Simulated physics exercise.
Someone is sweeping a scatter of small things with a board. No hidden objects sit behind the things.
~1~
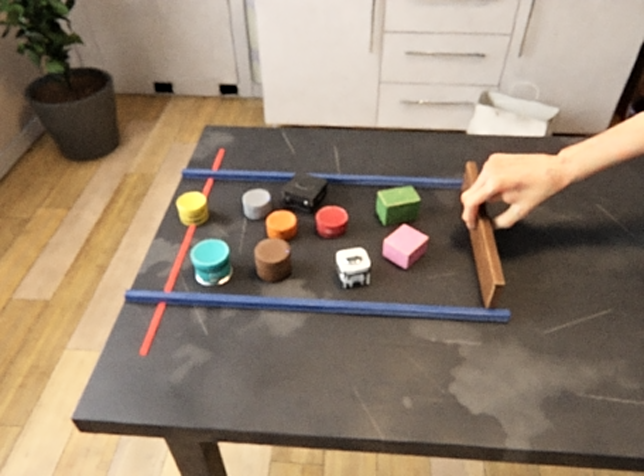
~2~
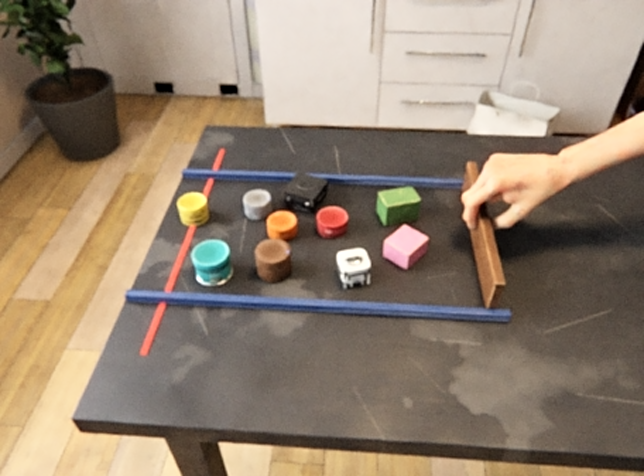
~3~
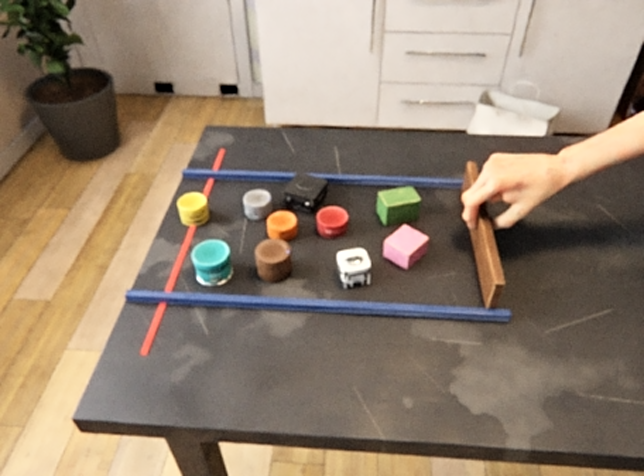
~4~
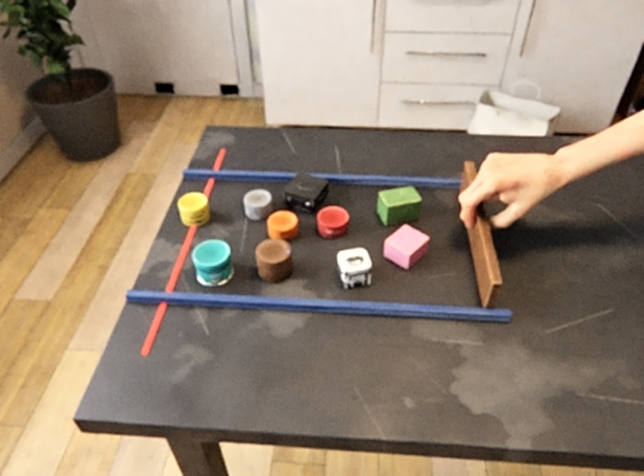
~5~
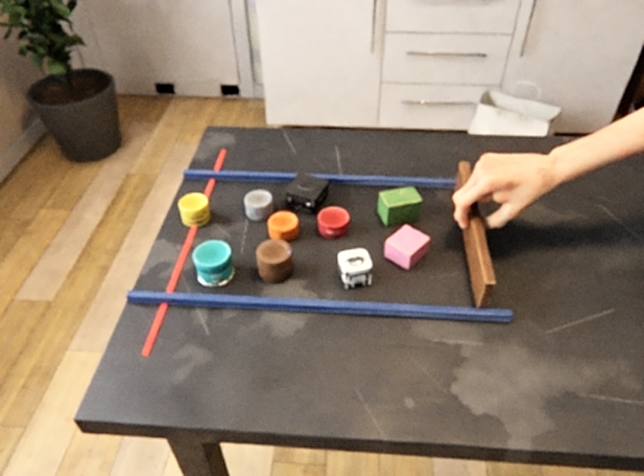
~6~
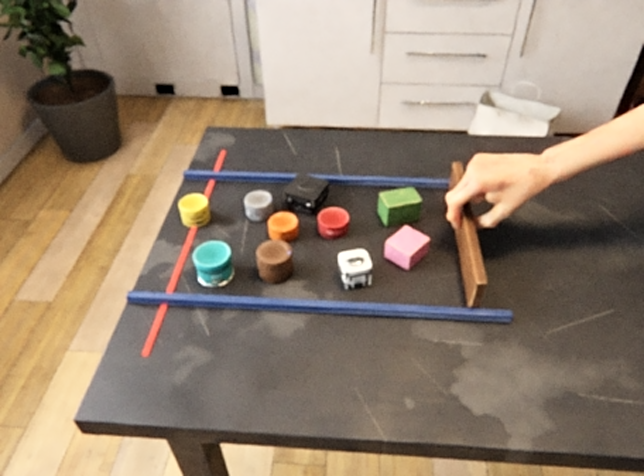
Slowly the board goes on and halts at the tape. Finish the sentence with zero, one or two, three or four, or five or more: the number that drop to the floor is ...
The number that drop to the floor is five or more.
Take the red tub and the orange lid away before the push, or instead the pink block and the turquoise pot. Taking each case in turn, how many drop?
Falls come to 4 the first time and 4 the other time.
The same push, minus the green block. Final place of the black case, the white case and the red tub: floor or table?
Black case - safe, white case - safe, red tub - safe.
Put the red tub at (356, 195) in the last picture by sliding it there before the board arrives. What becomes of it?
The red tub would be still up.
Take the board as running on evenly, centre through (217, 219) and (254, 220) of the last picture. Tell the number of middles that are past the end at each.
In that order 2 and 0.
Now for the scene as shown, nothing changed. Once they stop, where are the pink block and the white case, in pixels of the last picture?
Around (171, 241) and around (162, 263).
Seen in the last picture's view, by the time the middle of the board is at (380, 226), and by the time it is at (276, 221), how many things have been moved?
First position 3; second position 9.
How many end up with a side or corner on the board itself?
The number is 4.
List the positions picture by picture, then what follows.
In the first picture, yellow tub (193, 209); turquoise pot (212, 263); grey lid (258, 204); board (480, 229); tape (191, 231).
In the second picture, turquoise pot (213, 263); black case (306, 193).
In the third picture, grey lid (258, 205); white case (354, 268).
In the fourth picture, yellow tub (194, 210); brown lid (275, 260).
In the fifth picture, turquoise pot (214, 264); board (472, 229).
In the sixth picture, yellow tub (195, 211); turquoise pot (214, 264); grey lid (259, 206); board (465, 229); tape (193, 232).
Soon after, none off yet; yellow tub at rest near (195, 211); turquoise pot at rest near (214, 264); grey lid at rest near (259, 206).
Then, none off yet; yellow tub at rest near (195, 211); turquoise pot at rest near (214, 264); grey lid moving near (251, 209).
Further on, none off yet; yellow tub moved about its own width near (167, 211); turquoise pot moved well along near (147, 265); grey lid moved well along near (195, 209).
At rest, the number that fall off is five or more; fallen, black case, orange lid, brown lid, grey lid, turquoise pot and yellow tub.
